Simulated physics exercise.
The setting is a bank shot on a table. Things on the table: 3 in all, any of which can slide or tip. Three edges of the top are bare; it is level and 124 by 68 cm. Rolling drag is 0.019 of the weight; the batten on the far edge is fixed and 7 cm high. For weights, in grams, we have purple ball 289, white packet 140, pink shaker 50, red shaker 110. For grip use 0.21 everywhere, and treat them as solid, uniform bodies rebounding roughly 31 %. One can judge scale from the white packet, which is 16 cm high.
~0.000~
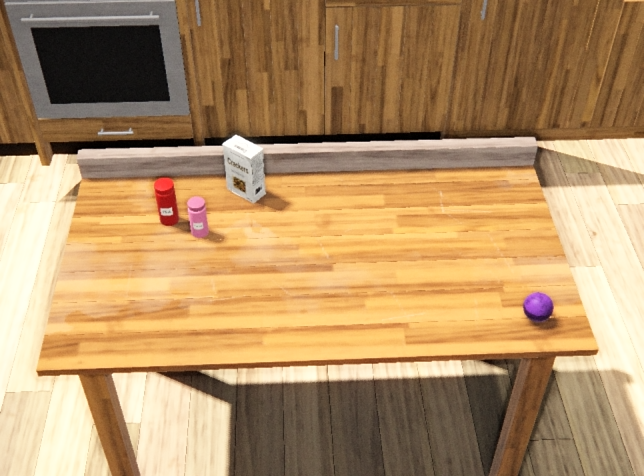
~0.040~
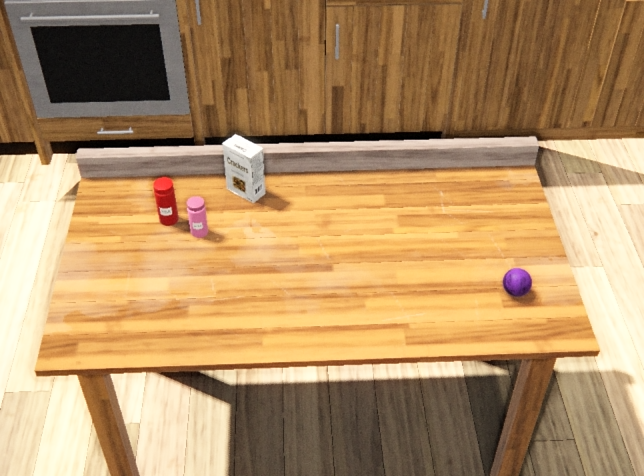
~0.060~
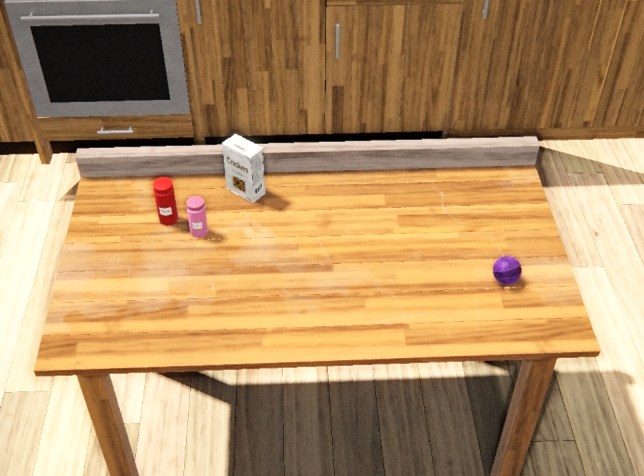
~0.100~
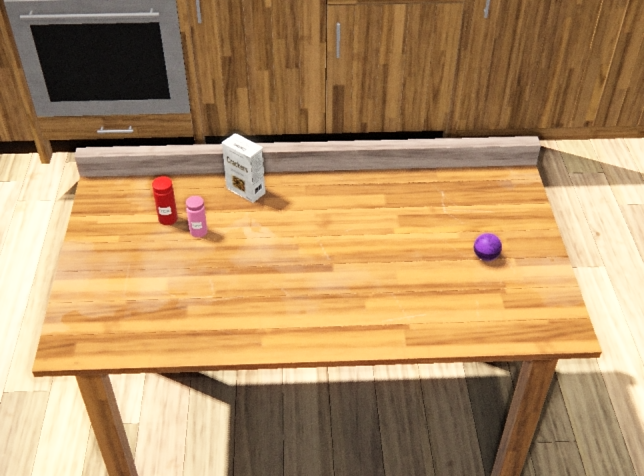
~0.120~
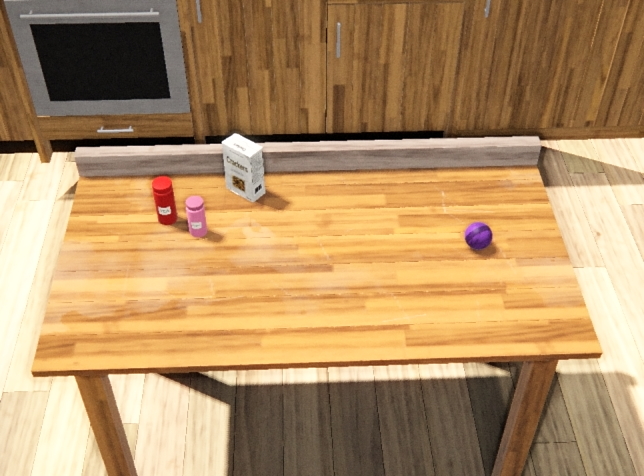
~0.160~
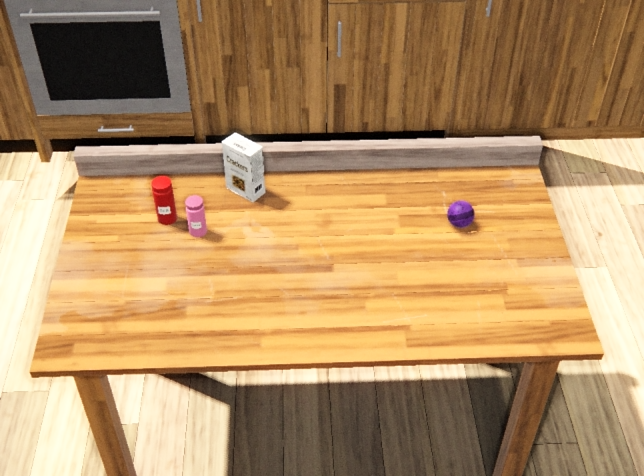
In this clip, a purple ball rolls from the right front area of a wooden table toward the back and left, while a red shaker, a pink shaker and a white packet stay still on the left side.
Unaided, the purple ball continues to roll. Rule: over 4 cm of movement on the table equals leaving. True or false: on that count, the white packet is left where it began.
True.
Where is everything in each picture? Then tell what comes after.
In the first picture, purple ball (538, 307); white packet (245, 169).
In the second picture, purple ball (517, 282); pink shaker (198, 217).
In the third picture, purple ball (507, 270); pink shaker (197, 217).
In the fourth picture, purple ball (488, 247); pink shaker (197, 217).
In the fifth picture, purple ball (479, 236); pink shaker (197, 217).
In the sixth picture, purple ball (461, 214); white packet (244, 168).
After 0.46 s, purple ball near (376, 196).
After 1.06 s, purple ball near (232, 240).
After 1.76 s, purple ball near (69, 289).
After 2.26 s, things are still on the move.
By the end (2.5 s), all 3 in place, give or take 4 cm. Seen from the same camera at the end, white packet near (244, 168).
